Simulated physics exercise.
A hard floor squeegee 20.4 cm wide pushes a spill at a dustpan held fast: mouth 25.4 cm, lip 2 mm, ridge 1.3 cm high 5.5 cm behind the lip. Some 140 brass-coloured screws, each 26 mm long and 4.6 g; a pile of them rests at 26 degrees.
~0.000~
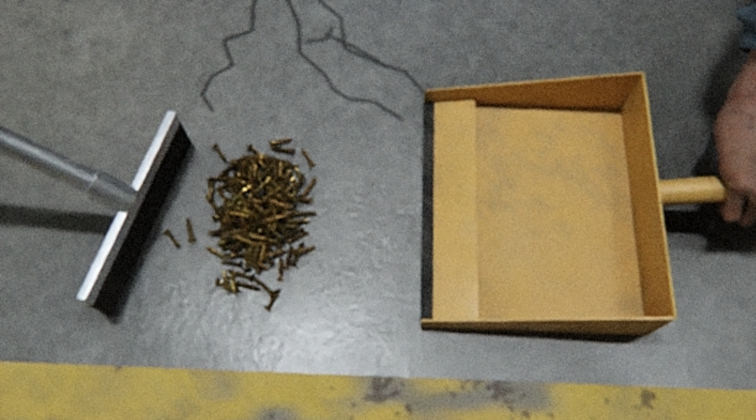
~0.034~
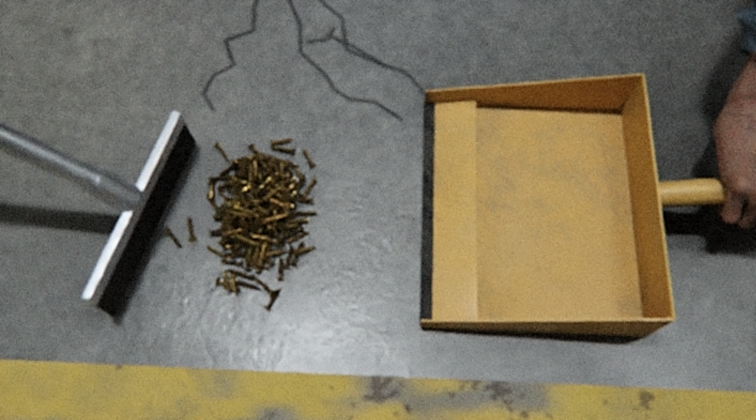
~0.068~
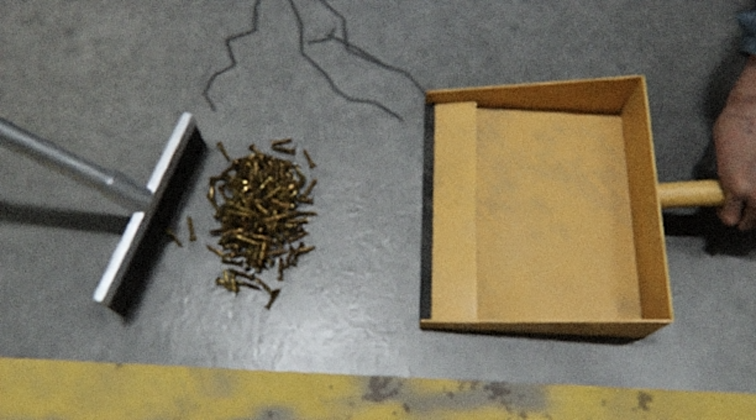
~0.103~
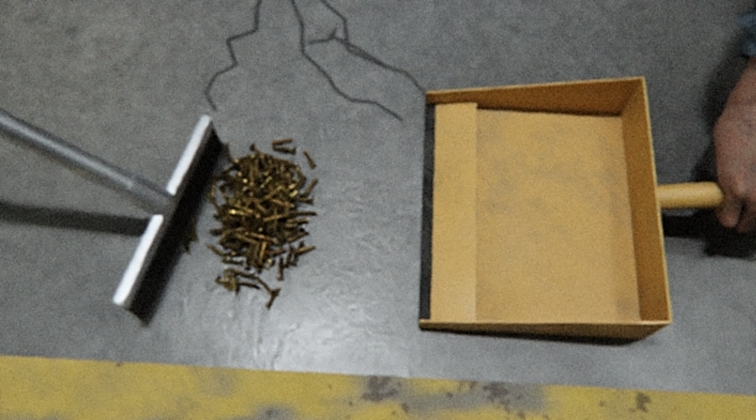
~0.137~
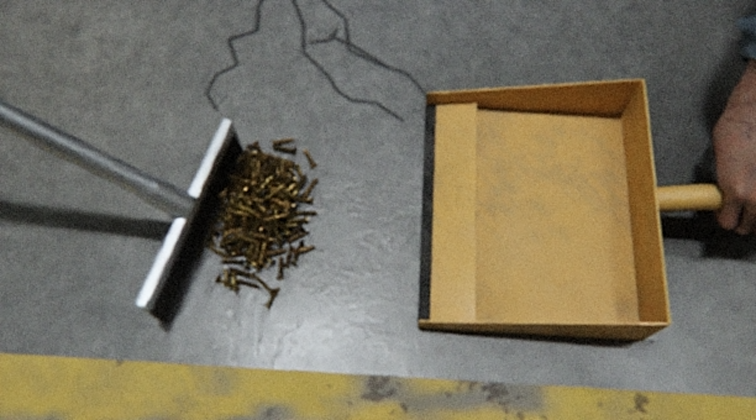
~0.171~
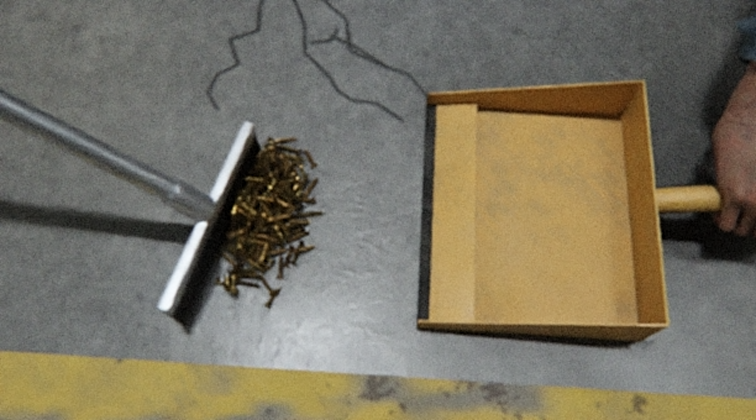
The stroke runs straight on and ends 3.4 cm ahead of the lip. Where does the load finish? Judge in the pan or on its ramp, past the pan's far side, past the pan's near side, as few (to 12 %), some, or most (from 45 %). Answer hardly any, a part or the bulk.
Pan a part, far side hardly any, near side hardly any.
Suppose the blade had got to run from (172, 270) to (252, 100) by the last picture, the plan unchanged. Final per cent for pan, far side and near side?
Pan 5, far 0, near 0.
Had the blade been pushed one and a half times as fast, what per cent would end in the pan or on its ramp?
It would be near 40 per cent.
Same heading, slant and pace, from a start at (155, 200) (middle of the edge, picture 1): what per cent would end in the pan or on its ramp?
Some 15 per cent.
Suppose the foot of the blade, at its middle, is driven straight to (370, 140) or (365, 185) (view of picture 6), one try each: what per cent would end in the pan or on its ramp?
Some 5 and 15 per cent.
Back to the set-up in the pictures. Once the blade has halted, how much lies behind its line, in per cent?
Some 5 per cent.
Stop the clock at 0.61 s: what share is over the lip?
Some 15 per cent.
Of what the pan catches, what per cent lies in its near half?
Some 70 per cent.
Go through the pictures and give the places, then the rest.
Blade from (88, 299) to (174, 120), moved 0.0 cm, 0 of the pieces shifted so far; middle of the pieces at (258, 202); pan at (546, 211), in the first picture.
Blade from (92, 298) to (178, 121), moved 0.4 cm, 0 of the pieces shifted so far; middle of the pieces at (259, 202), in the second picture.
Blade from (104, 299) to (190, 122), moved 1.5 cm, 0 of the pieces shifted so far; middle of the pieces at (259, 202), in the third picture.
Blade from (124, 302) to (208, 125), moved 3.3 cm, 2 of the pieces shifted so far; middle of the pieces at (259, 202), in the fourth picture.
Blade from (146, 305) to (229, 128), moved 5.5 cm, 14 of the pieces shifted so far; middle of the pieces at (260, 201), in the fifth picture.
Blade from (168, 308) to (250, 131), moved 7.6 cm, 105 of the pieces shifted so far; middle of the pieces at (265, 201); pan at (545, 216). Its pace works out near 0.63 m/s, heading 8 degrees towards the viewer's side, in the sixth picture.
After 0.30 s, middle of the blade 13 cm from the lip; 0 % over the lip, far side 0 %, near side 5 %.
After 0.39 s, middle of the blade 7 cm from the lip; 0 % over the lip, far side 0 %, near side 5 %.
After 0.61 s, middle of the blade 6 cm from the lip; 15 % over the lip, far side 0 %, near side 5 %.
At rest (1.5 s), pan 15 %, far side 0 %, near side 5 %, in front of the lip or behind the blade 80 %.
